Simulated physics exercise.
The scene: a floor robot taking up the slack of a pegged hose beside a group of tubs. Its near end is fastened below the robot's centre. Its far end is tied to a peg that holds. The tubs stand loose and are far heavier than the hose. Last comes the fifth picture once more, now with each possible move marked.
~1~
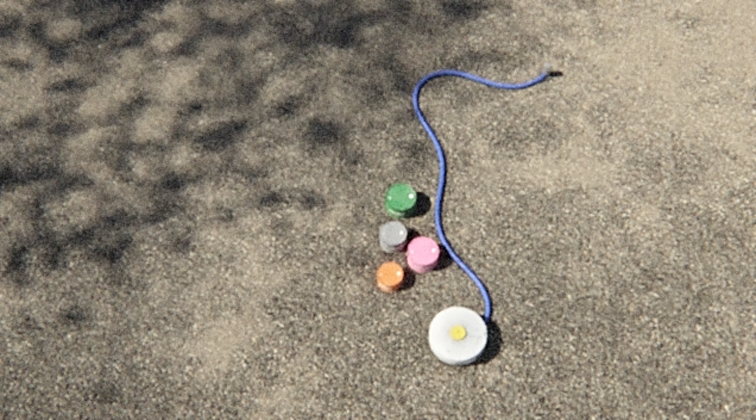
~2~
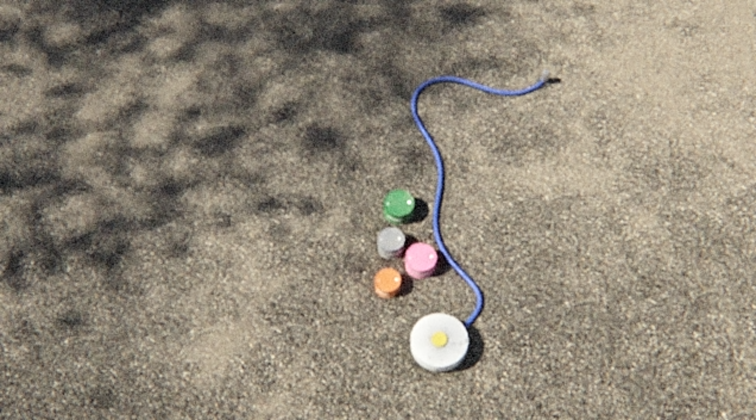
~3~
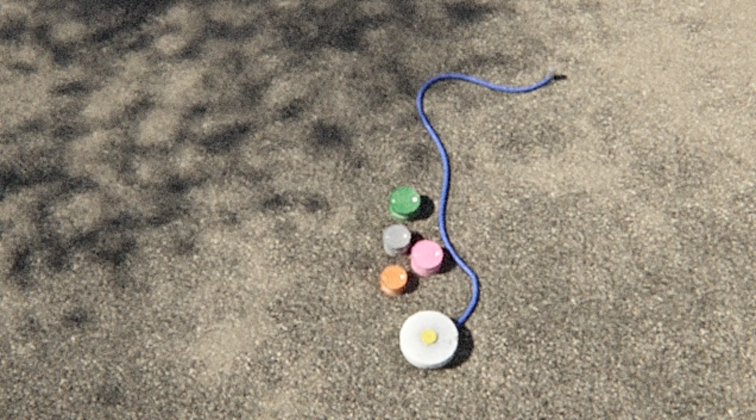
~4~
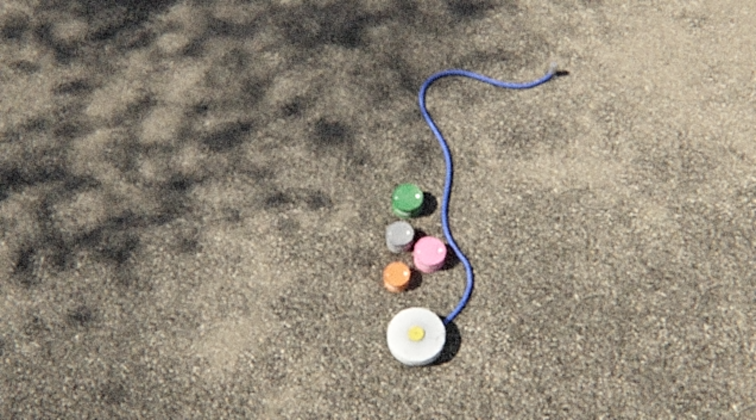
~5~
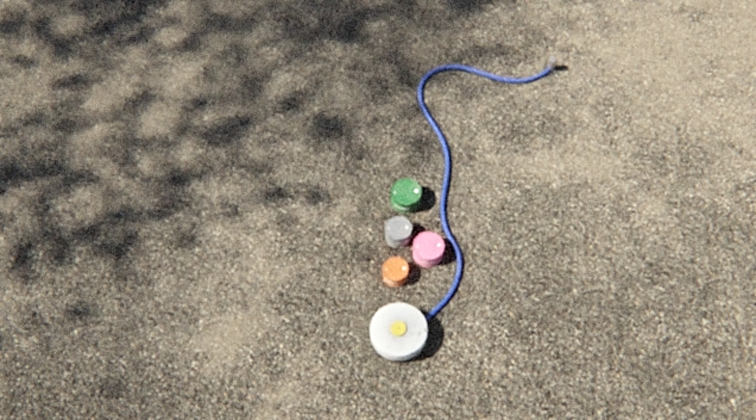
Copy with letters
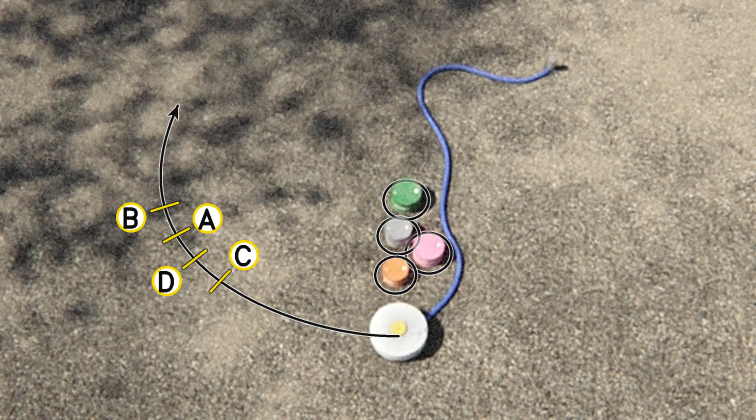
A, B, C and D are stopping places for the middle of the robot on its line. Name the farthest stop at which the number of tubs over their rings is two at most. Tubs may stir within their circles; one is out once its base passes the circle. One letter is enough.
It can go as far as C.
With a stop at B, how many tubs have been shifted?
Four.
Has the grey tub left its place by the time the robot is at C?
No.
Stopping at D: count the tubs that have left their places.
Three.
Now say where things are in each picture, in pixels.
In the first frame, robot (458, 337); peg (547, 70); pink tub (423, 255).
In the second frame, robot (439, 343); grey tub (391, 243).
In the third frame, robot (429, 340); green tub (405, 205).
In the fourth frame, robot (416, 337); pink tub (430, 255).
In the fifth frame, robot (399, 332); orange tub (396, 272); green tub (406, 196); peg (552, 64).
On the marked copy, A at (177, 235); B at (165, 207); C at (220, 281); D at (195, 259); the route from (399, 336) via (199, 263) to (178, 106).
Taking C. A third of the way, robot (330, 325).
Two thirds of the way, robot (266, 304).
When it is over, robot (218, 277); pink tub (426, 247); orange tub (393, 265); one over the rings.
As for the rest, A has three over the rings; B has four over the rings; D has three over the rings.
